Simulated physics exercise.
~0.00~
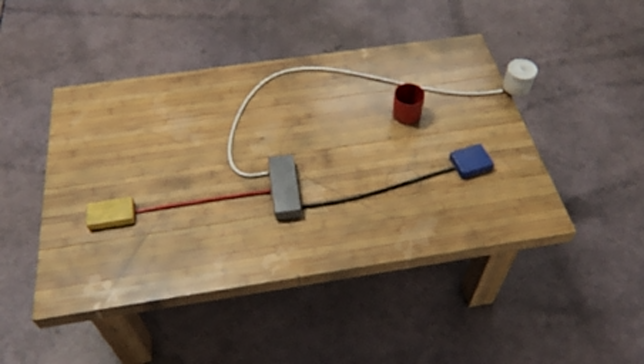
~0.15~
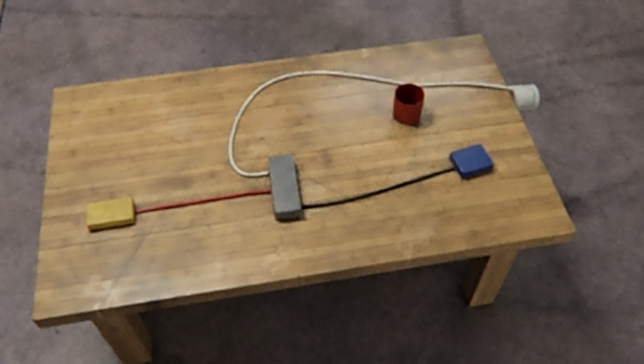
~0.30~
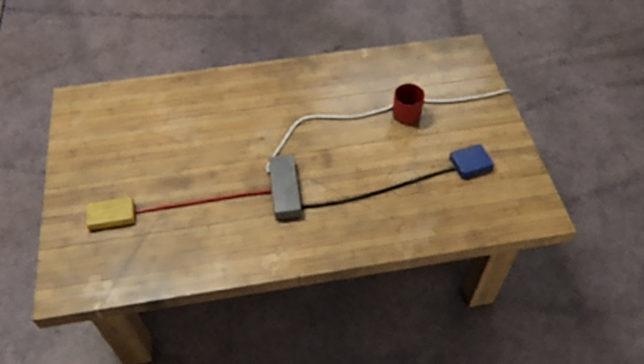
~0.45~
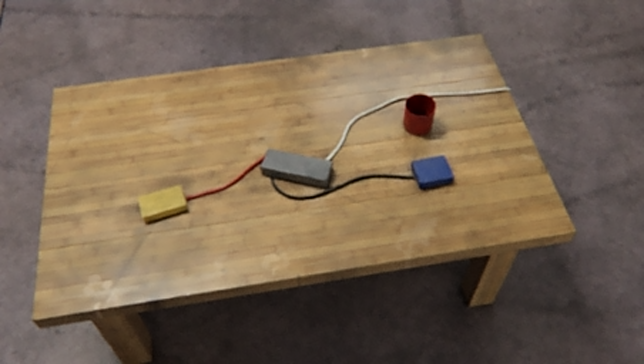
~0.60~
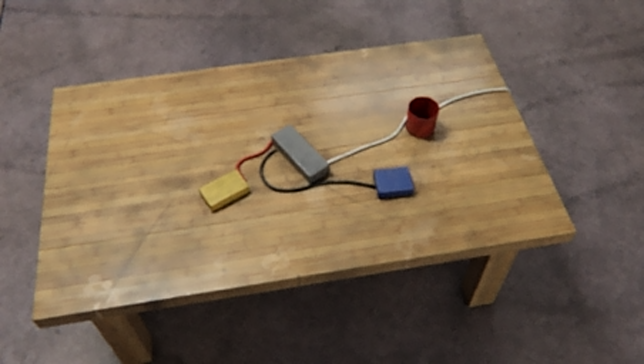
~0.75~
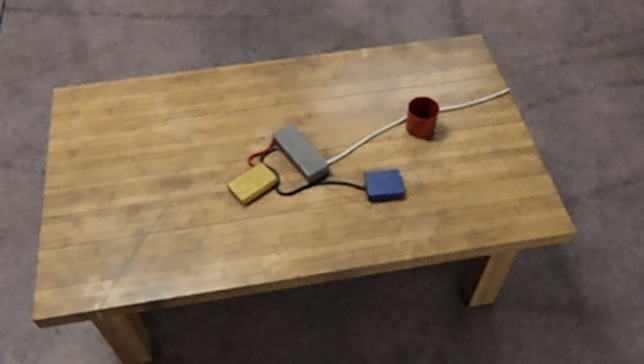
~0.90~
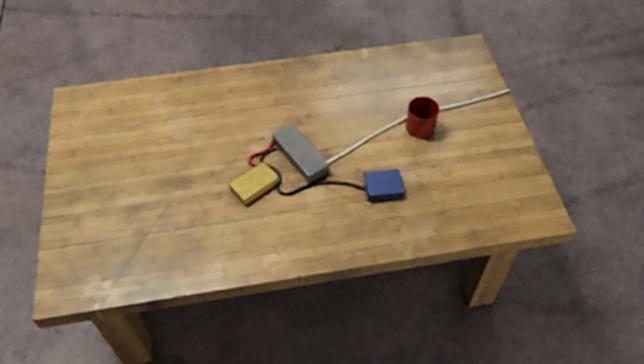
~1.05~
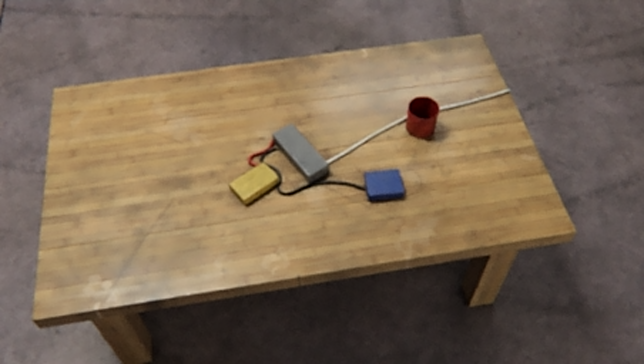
On a wooden table, a white cylindrical speaker tips off the right edge and drops from view, its cable pulling taut past a red cup and turning the grey strip, which drags the yellow and blue blocks inward until all rest near one another, the cable still hanging over the edge.
